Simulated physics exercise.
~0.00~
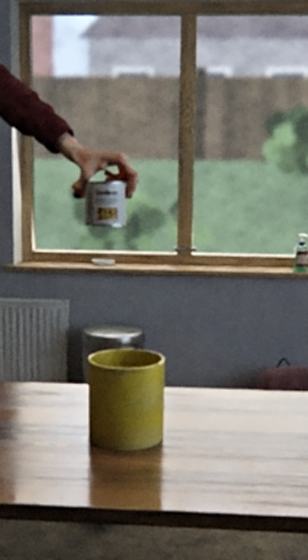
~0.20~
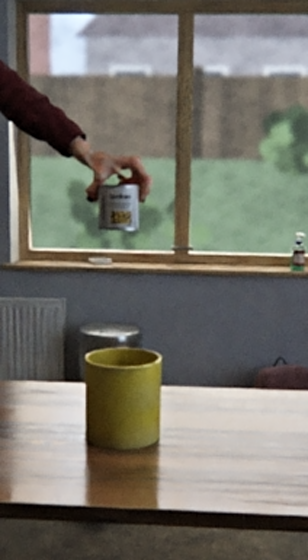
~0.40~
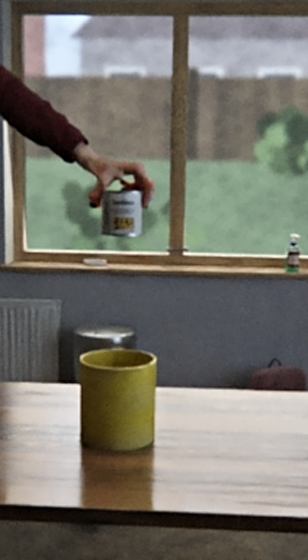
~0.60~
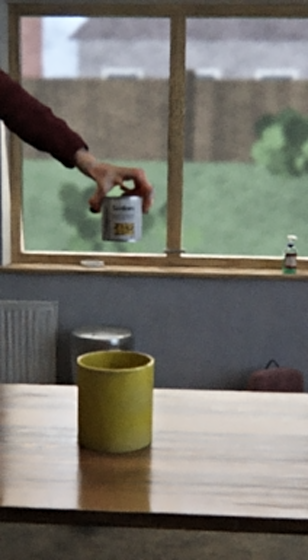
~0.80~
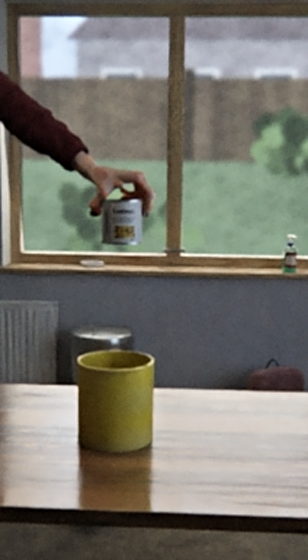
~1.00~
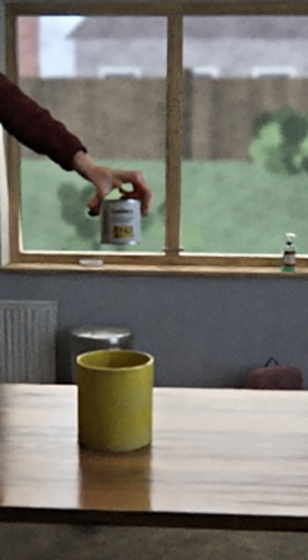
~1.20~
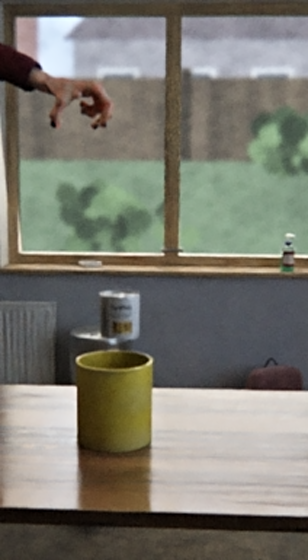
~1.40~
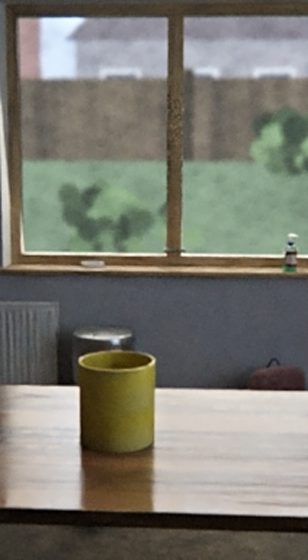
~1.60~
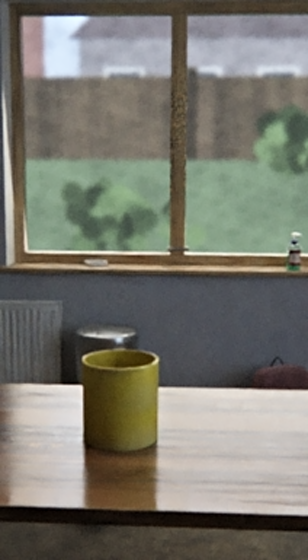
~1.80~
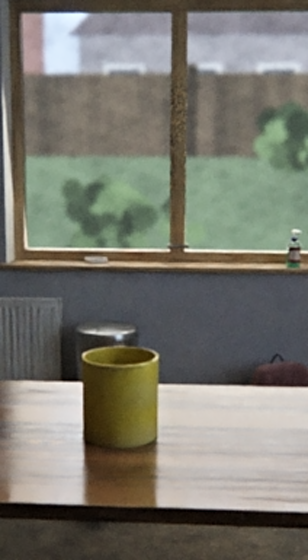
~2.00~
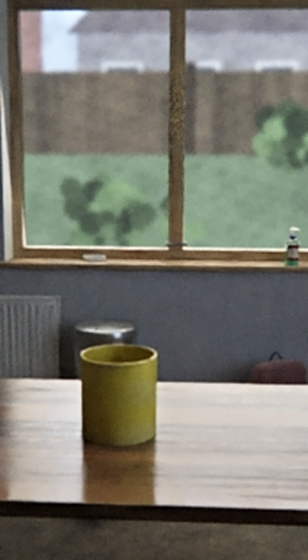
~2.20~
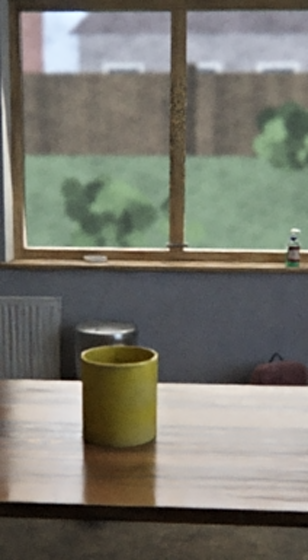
At first, a hand in a dark red sleeve reaches in from the left and holds a small white tin in the air, in front of a window that looks out on grass and a fence. Below it, a yellow container stands on a shiny wooden table. The tin shifts slightly to the right, then hangs almost still above the open rim. The fingers let go and the hand draws back to the left as the tin drops. It falls into the yellow container and disappears from sight, leaving the container upright on the table with no hand in view.
